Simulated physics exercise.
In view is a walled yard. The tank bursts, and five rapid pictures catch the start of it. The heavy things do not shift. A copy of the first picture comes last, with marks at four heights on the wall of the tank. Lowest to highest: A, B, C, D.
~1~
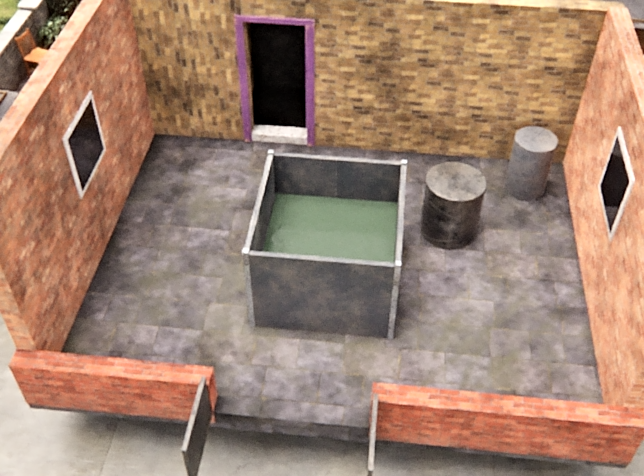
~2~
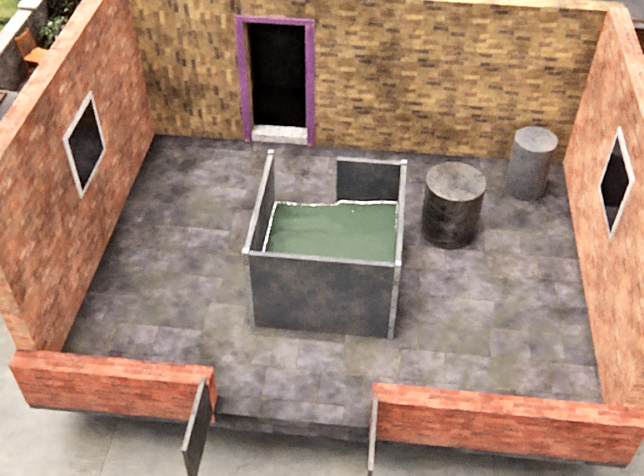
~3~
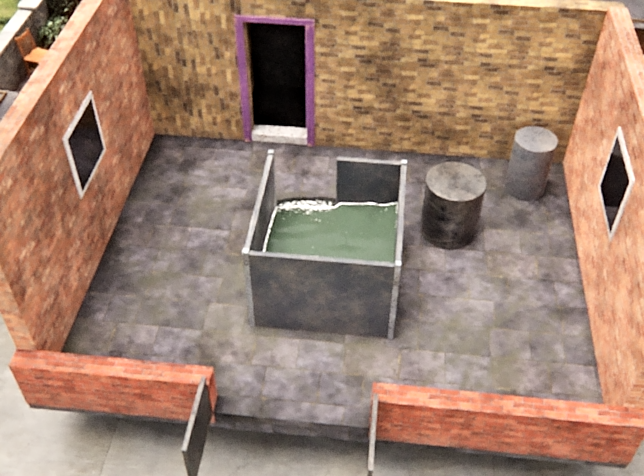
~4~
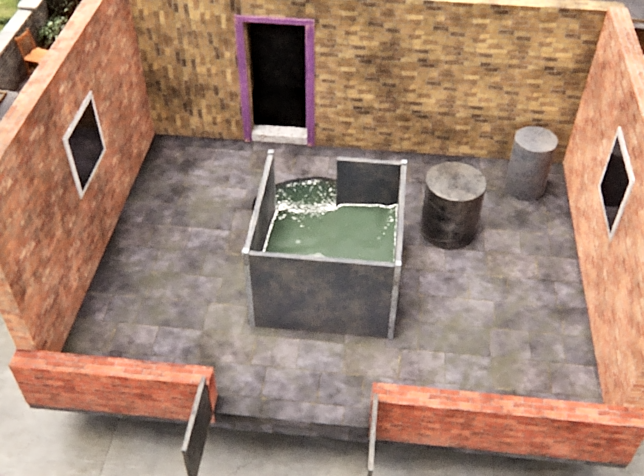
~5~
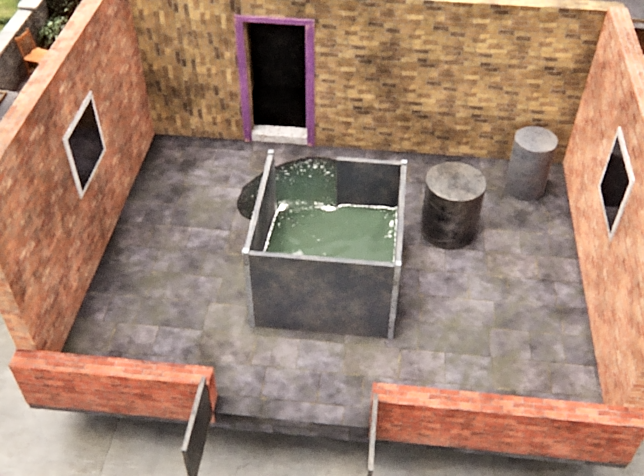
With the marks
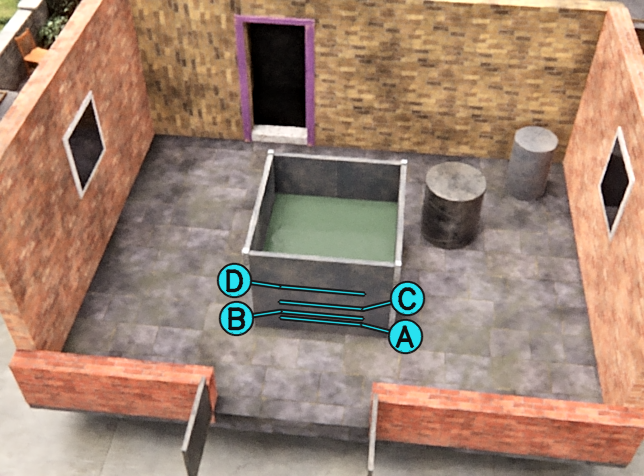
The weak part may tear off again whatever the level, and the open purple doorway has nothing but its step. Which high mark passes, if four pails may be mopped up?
B will do.
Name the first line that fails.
That is line C.
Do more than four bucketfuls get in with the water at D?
Yes, it does.
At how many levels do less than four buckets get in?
Two.
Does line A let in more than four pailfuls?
No, that is safe.
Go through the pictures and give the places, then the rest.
Water in the tank at rest, its middle at (329, 243); foot of the purple doorway at (280, 143); open gate at (292, 372), in the first frame.
Water covers 1 % of the ground, its front hidden from here, in the second frame.
Water covers 2 % of the ground, its front hidden from here, in the third frame.
Water covers 5 % of the ground, its front hidden from here, in the fourth frame.
Water covers 9 % of the ground, its front hidden from here, in the fifth frame.
On the marked copy, A at (321, 321); B at (321, 315); C at (321, 305); D at (321, 290); from the bottom up A, B, C, D.
With A, nothing gets over.
With B, a bucket or two gets in.
With C, about 8 bucketfuls get in.
With D, dozens of bucketfuls pour in.
